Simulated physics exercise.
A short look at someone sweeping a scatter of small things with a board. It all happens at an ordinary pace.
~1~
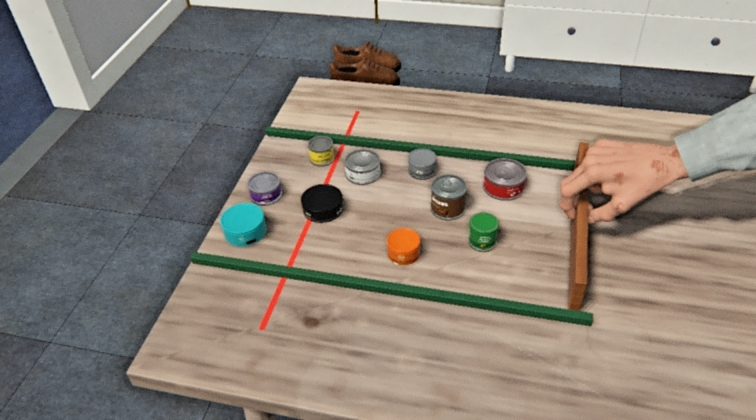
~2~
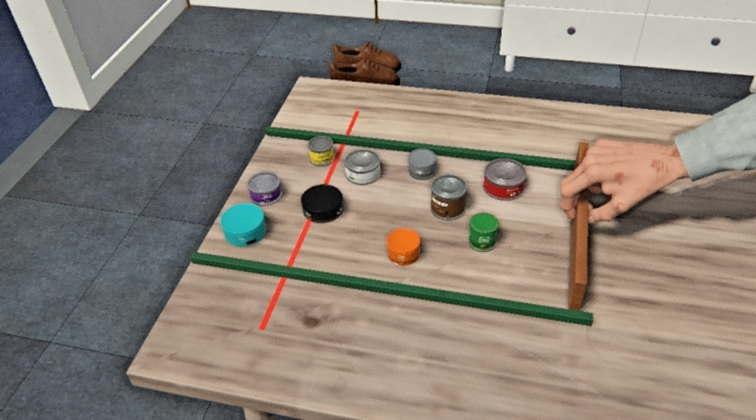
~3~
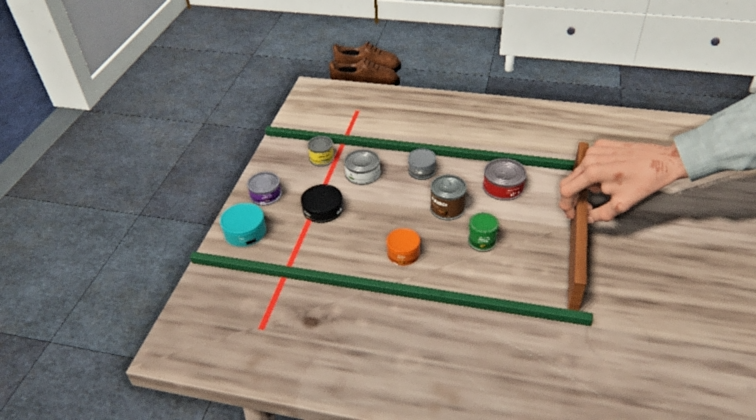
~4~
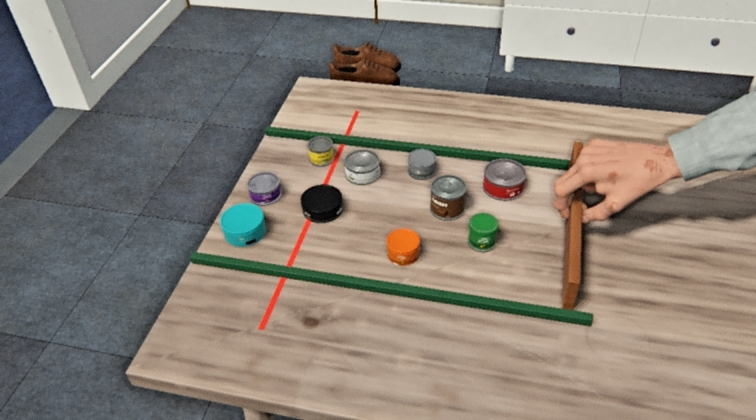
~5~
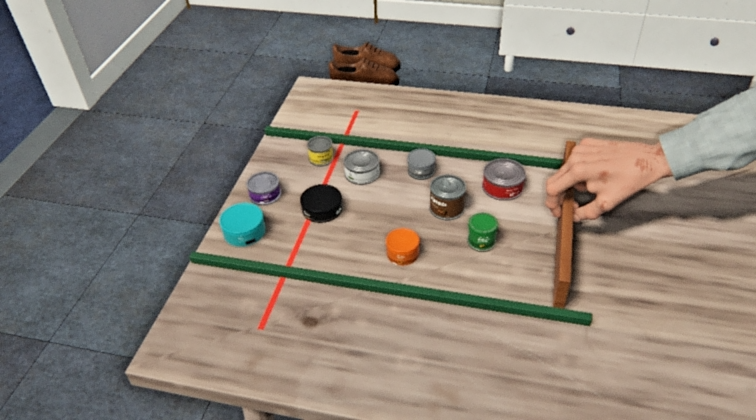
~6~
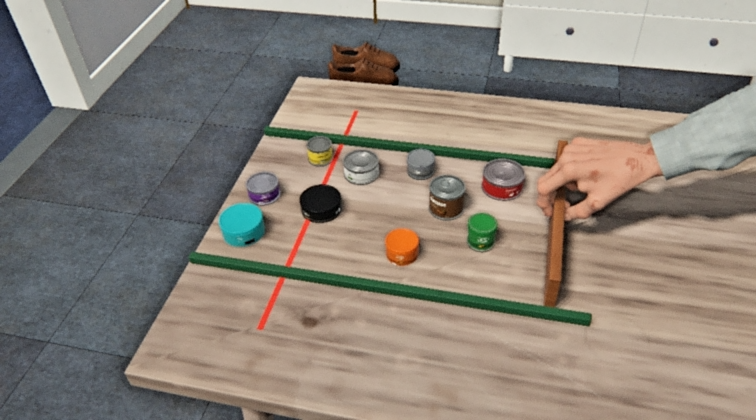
A hand held a wooden board upright at the right of a table scattered with small colourful tins and tubs, kept still at first, then slid it slightly left between two green strips.
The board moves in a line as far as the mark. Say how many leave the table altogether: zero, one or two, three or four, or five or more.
Here the number that fall off is zero.
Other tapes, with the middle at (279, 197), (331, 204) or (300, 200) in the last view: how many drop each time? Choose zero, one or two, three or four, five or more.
The falls would be one to two; none at all; one or two.
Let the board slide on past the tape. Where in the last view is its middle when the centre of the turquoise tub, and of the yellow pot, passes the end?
About (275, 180), and (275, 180) for the other.
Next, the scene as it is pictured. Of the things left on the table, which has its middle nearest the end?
It is the purple tin.
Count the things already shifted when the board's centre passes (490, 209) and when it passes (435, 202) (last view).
2 and 4.
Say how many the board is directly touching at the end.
It touches 4.
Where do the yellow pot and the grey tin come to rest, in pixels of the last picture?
About (281, 147), and the other about (306, 143).
A little later, none off yet; turquoise tub at rest near (242, 225); purple tin at rest near (263, 189); yellow pot at rest near (320, 151).
When it is over, the number that fall off is zero.
